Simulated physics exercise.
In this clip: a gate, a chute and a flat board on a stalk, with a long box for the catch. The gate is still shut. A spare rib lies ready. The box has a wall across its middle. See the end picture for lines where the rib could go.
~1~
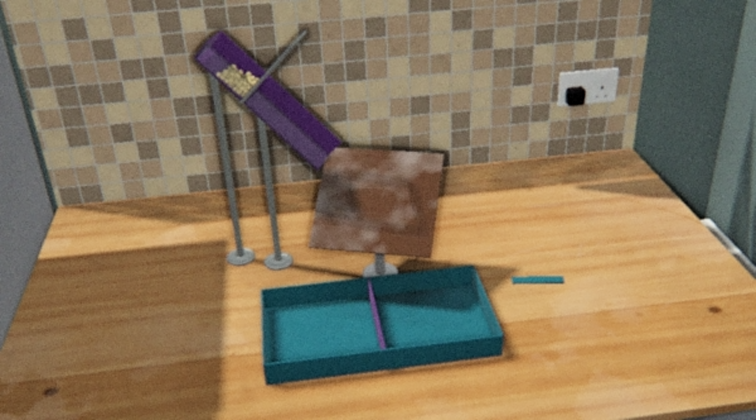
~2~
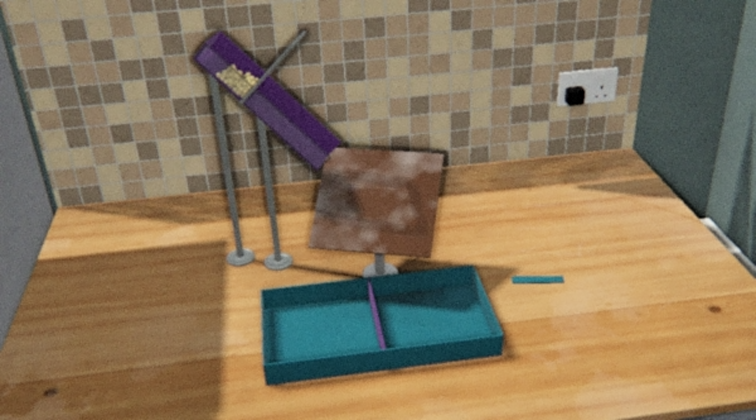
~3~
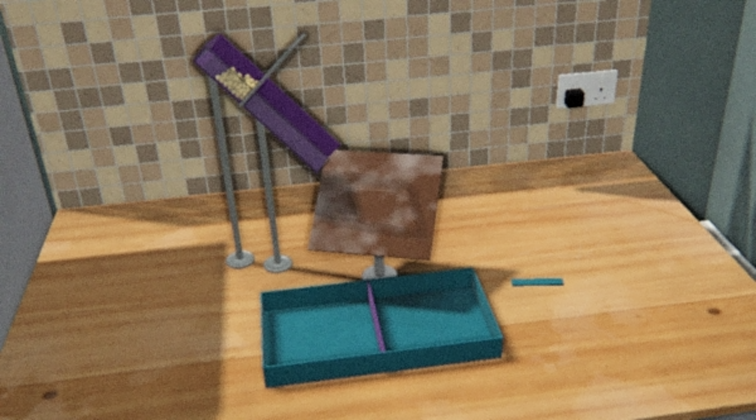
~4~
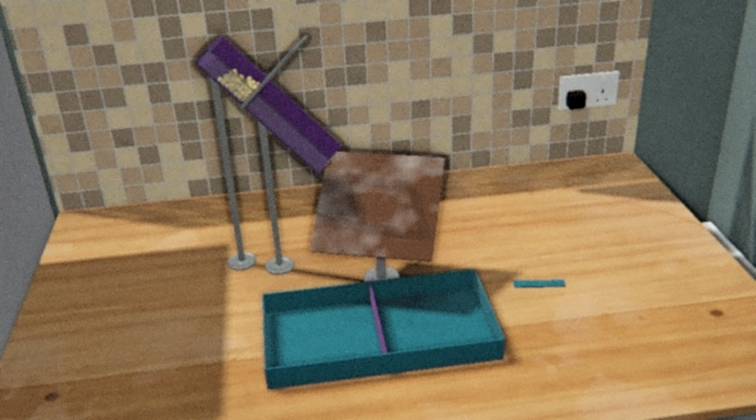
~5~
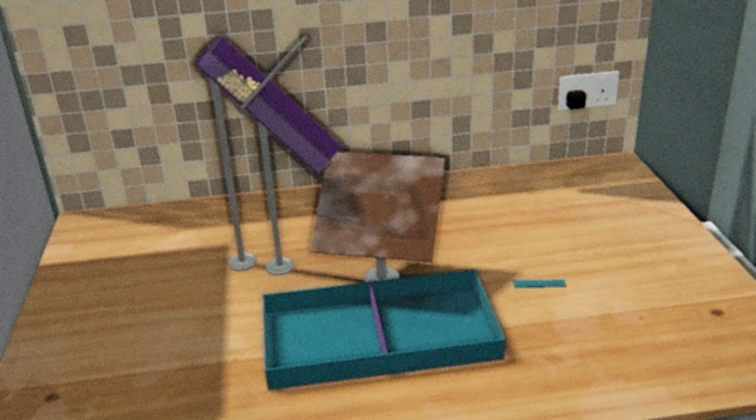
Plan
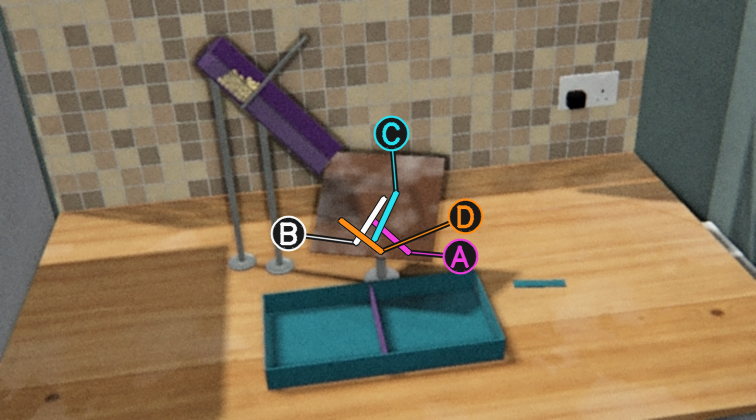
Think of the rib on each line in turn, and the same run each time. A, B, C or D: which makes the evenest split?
Line A.
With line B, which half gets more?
More lands on the left.
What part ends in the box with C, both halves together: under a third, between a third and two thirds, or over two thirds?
It is over two thirds.
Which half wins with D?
Right.
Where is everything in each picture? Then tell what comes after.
In the first picture, load behind the gate near (241, 84), soya beans; lip of the chute near (323, 163), sloping fairly steeply.
In the second picture, middle of the board near (377, 200), tilted fairly steeply; middle of its low edge near (368, 252); of its high edge near (384, 150).
In the third picture, front corners of the box near (263, 367) and (502, 337); front end of its middle wall near (384, 352).
In the fourth picture, middle of the load near (242, 88); lip near (324, 167).
In the fifth picture, middle of the load near (242, 89); lip near (324, 167).
On the marked copy, line A from (370, 218) to (408, 252); line B from (383, 198) to (356, 242); line C from (396, 193) to (374, 239); line D from (341, 220) to (381, 251).
With A, of what is caught, close to a third in the left half, close to two thirds in the right.
With B, of what is caught, all but a few in the left half, a small share in the right.
With C, of what is caught, all but a few in the left half, a small share in the right.
With D, of what is caught, none at all in the left half, the whole lot in the right.
